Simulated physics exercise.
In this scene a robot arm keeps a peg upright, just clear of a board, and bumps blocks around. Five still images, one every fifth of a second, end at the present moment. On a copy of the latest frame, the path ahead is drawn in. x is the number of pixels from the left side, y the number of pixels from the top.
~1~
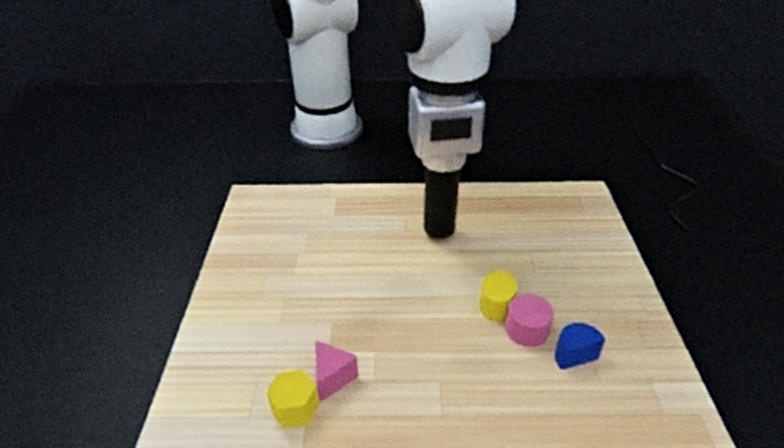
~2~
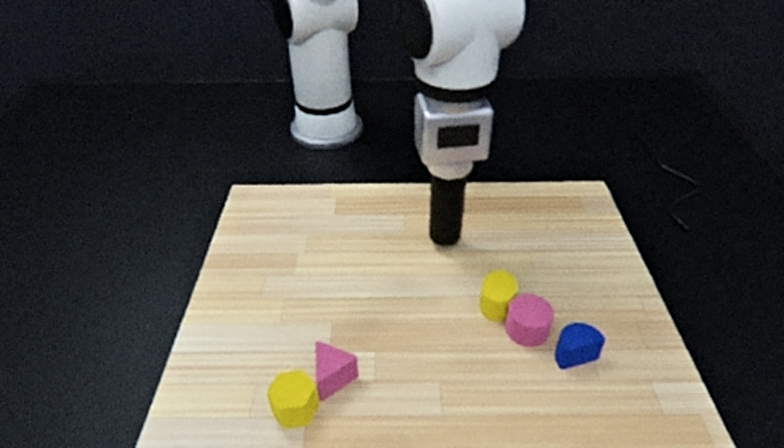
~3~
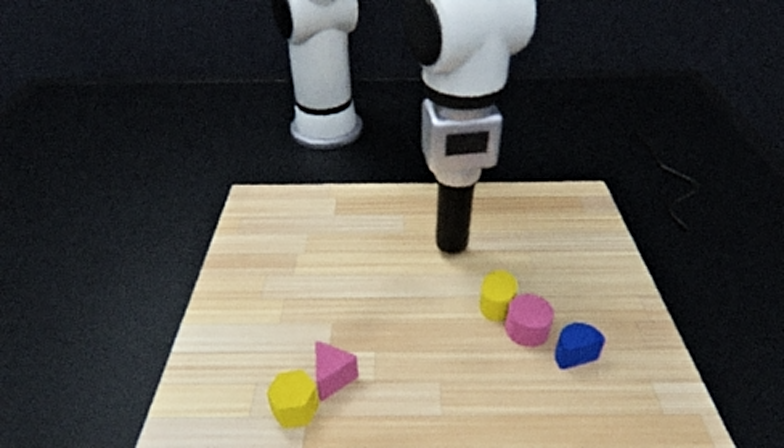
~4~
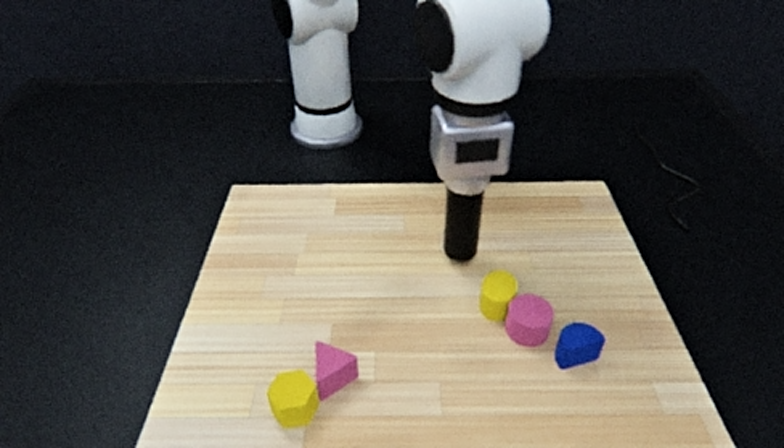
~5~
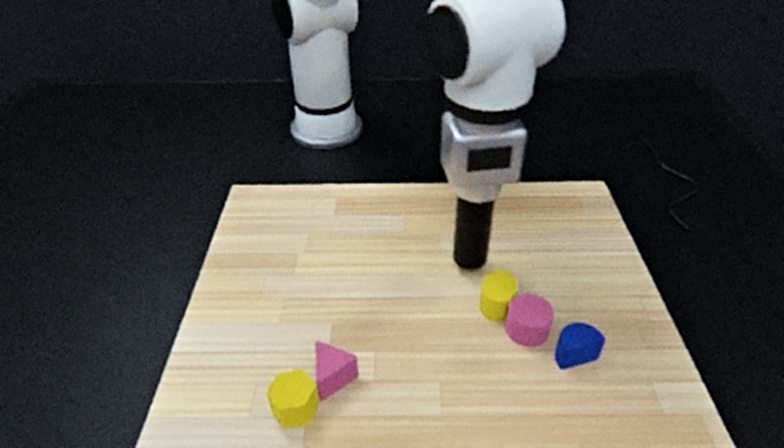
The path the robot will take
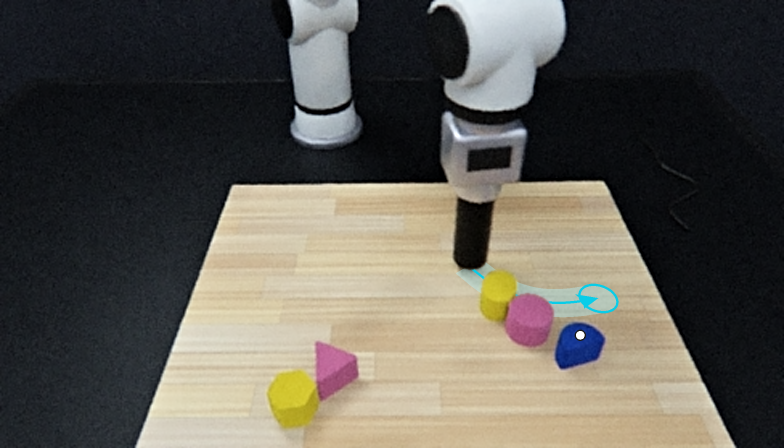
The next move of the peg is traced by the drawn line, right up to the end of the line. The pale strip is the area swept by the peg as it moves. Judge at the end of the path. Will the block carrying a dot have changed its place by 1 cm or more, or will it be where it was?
At the end of the path, the block carrying a dot remains in its old spot.
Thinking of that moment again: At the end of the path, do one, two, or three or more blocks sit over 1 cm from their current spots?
By the end, two blocks will have moved.
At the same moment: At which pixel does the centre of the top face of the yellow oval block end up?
The top centre is at (507, 301).
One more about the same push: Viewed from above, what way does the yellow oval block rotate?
From overhead, the rotation is clockwise.
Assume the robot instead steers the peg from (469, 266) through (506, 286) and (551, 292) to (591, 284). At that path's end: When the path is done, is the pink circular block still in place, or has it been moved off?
Displaced, by a centimetre or more.
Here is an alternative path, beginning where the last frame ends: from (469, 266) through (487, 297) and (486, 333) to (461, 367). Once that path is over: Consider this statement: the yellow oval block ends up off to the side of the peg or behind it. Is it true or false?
True.
The drawn path runs from (469, 266) via (504, 290) and (552, 303), ending at (598, 298); the dot is on the blue D-shaped block.
On the path given first. One third of the way, peg (506, 284); yellow oval block (506, 298), turned 45° clockwise; pink circular block (539, 321).
Two thirds of the way, peg (554, 296); yellow oval block (507, 301), turned 60° clockwise; pink circular block (540, 325).
At the end, peg (601, 291); yellow oval block (507, 301), turned 60° clockwise; pink circular block (540, 325); blue D-shaped block not moved.
